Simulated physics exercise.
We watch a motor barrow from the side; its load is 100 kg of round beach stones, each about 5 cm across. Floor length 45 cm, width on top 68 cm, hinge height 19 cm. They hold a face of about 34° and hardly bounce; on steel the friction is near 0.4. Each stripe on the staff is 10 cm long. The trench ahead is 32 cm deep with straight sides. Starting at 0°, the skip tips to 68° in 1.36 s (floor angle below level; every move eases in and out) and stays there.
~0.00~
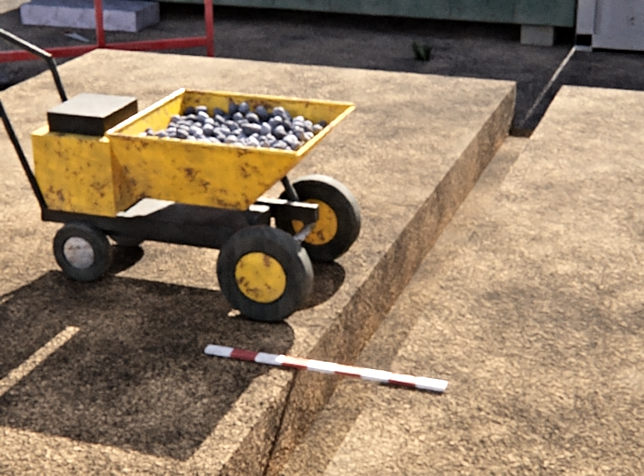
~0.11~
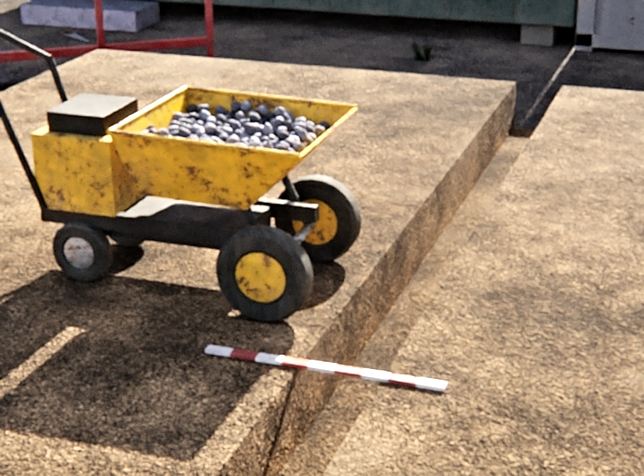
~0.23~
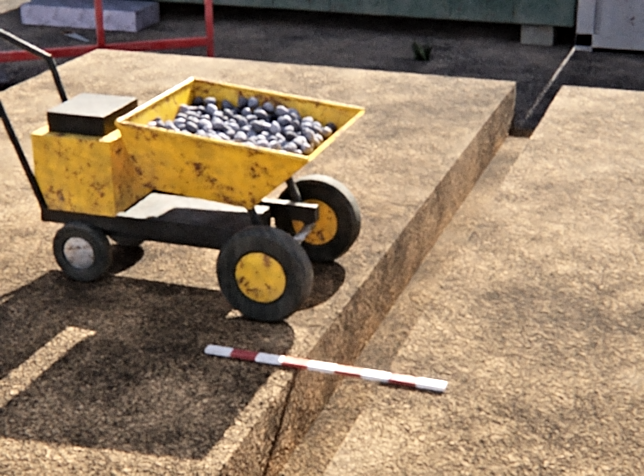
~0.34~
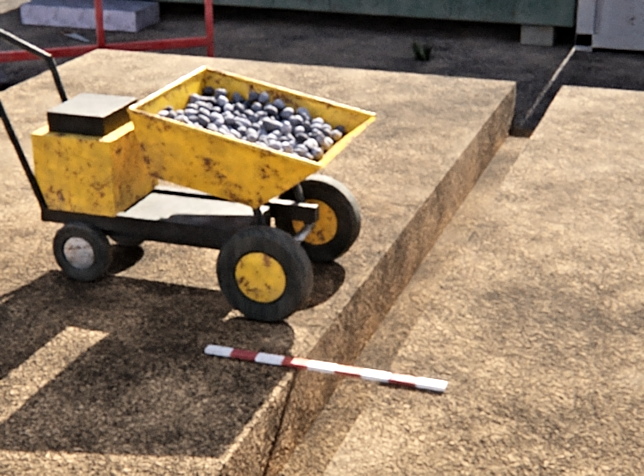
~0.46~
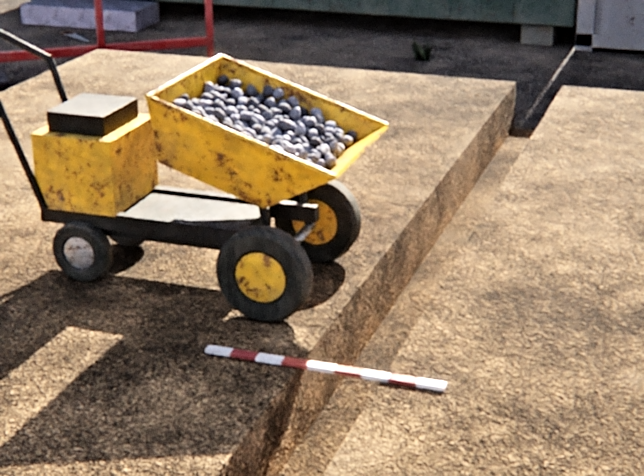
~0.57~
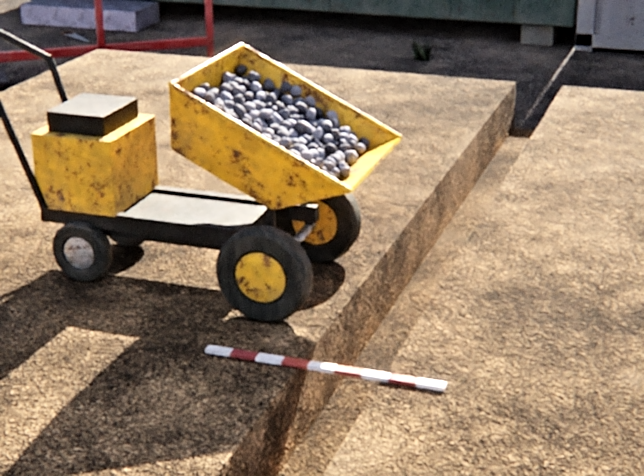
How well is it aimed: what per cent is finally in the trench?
Close to 10 in a hundred.
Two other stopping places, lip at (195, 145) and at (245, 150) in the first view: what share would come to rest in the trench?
First some 100, then 60 per cent.
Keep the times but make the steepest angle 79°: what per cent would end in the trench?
Then about 15 per cent.
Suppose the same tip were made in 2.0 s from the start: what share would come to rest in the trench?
It would be near 15 per cent.
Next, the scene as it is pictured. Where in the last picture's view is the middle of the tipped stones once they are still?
Their middle is at about (495, 312).
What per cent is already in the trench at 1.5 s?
About 0 per cent by then.
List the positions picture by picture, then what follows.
The skip is at 0°, its lip at (297, 155); the top of the load is at (264, 120), in the first frame.
The skip is at 1°, its lip at (300, 156); the top of the load is at (265, 118); the stones move at 0.2 m/s on average, in the second frame.
The skip is at 5°, its lip at (308, 160); the top of the load is at (210, 108); the stones move at 0.3 m/s on average, in the third frame.
Lip at (321, 167), floor tilted 11°, highest stones at (213, 101); the stones move at 0.5 m/s on average, in the fourth frame.
The skip is at 18°, its lip at (335, 177); the top of the load is at (219, 91); the stones move at 0.6 m/s on average, in the fifth frame.
Lip at (350, 191), floor tilted 26°, highest stones at (236, 82); the stones move at 0.6 m/s on average, in the sixth frame.
After 1.0 s the floor is at 57°; 100 % in the skip; the foremost stones are at (403, 237).
After 1.5 s the floor is at 68°; 43 % in the skip, 56 % past the trench; the foremost stones are at (548, 322).
After 1.8 s the floor is at 68°; 10 % in the skip, 2 % in the trench, 87 % past the trench; the foremost stones are past the picture's edge.
After 3.8 s the floor is at 68°; 0 % in the skip, 10 % in the trench, 90 % past the trench; the foremost stones are past the picture's edge.
